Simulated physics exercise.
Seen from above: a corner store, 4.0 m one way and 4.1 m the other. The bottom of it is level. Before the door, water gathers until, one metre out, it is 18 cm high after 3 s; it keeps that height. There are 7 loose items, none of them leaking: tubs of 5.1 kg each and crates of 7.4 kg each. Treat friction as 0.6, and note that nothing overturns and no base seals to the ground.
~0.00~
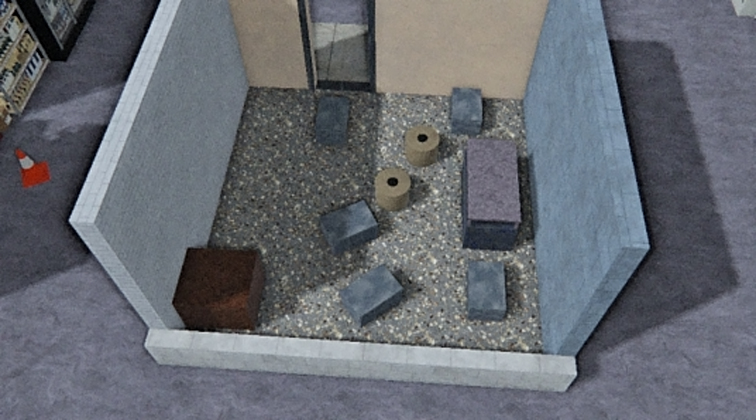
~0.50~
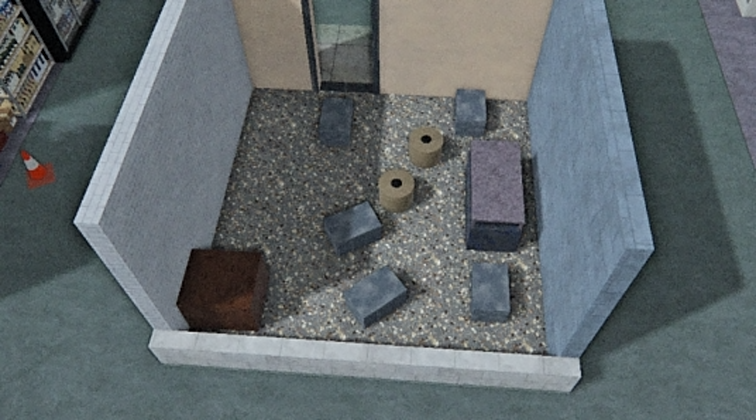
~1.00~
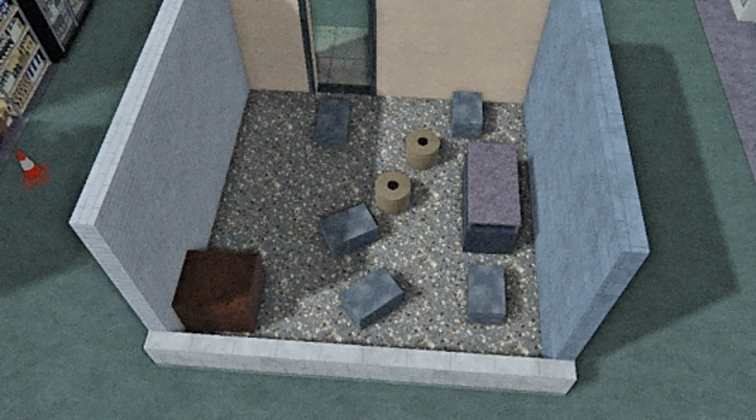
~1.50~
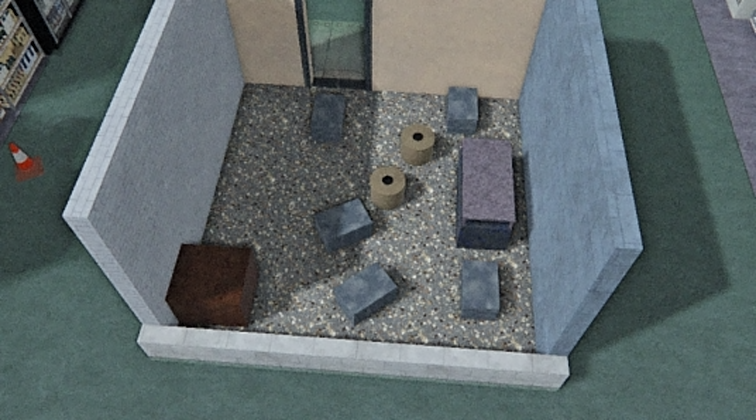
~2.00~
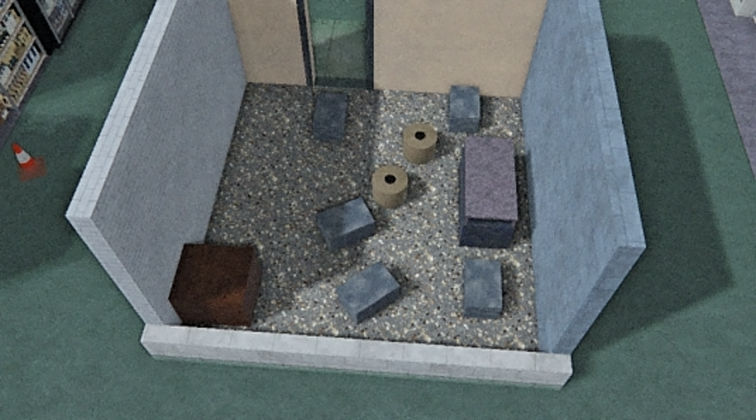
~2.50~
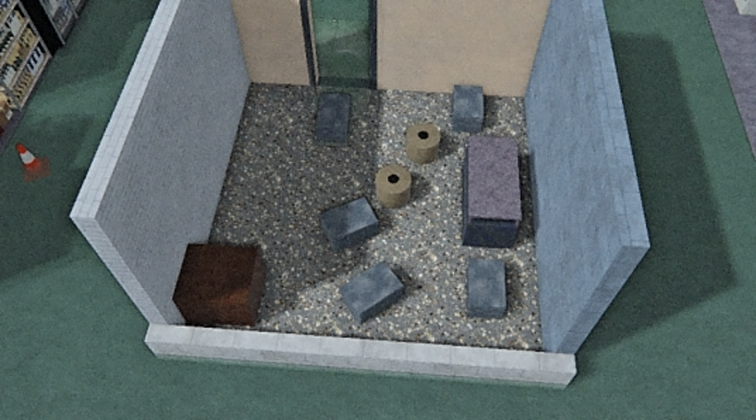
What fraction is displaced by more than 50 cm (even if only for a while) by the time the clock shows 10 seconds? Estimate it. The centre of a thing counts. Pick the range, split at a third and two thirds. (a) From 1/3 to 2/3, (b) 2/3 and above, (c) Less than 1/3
Answer: A.
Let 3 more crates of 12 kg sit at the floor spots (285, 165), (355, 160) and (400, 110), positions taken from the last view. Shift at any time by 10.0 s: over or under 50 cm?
The first one tops the mark, the next tops the mark, and the last stays inside the mark.
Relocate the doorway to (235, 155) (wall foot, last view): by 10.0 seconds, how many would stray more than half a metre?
Then 5 of them would.
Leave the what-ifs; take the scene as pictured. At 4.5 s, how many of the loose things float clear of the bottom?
The count is 0.
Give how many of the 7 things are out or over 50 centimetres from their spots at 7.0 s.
At that moment it comes to 3.
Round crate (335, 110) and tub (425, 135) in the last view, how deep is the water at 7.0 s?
Roughly 6 and 3 cm.
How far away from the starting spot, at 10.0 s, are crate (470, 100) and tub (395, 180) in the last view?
They sit 0 cm and 250 cm away, in the order given.
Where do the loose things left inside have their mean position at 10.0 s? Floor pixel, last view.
Somewhere near (442, 259).
After 3.5 s 0 of 7 are over 50 cm from their spots; 0 afloat.
After 4.5 s 1 of 7 are over 50 cm from their spots; 0 afloat.
After 7.0 s 3 of 7 are over 50 cm from their spots; 3 afloat.
After 10.0 s 4 of 7 are over 50 cm from their spots, and 4 have been at some point; 5 afloat.
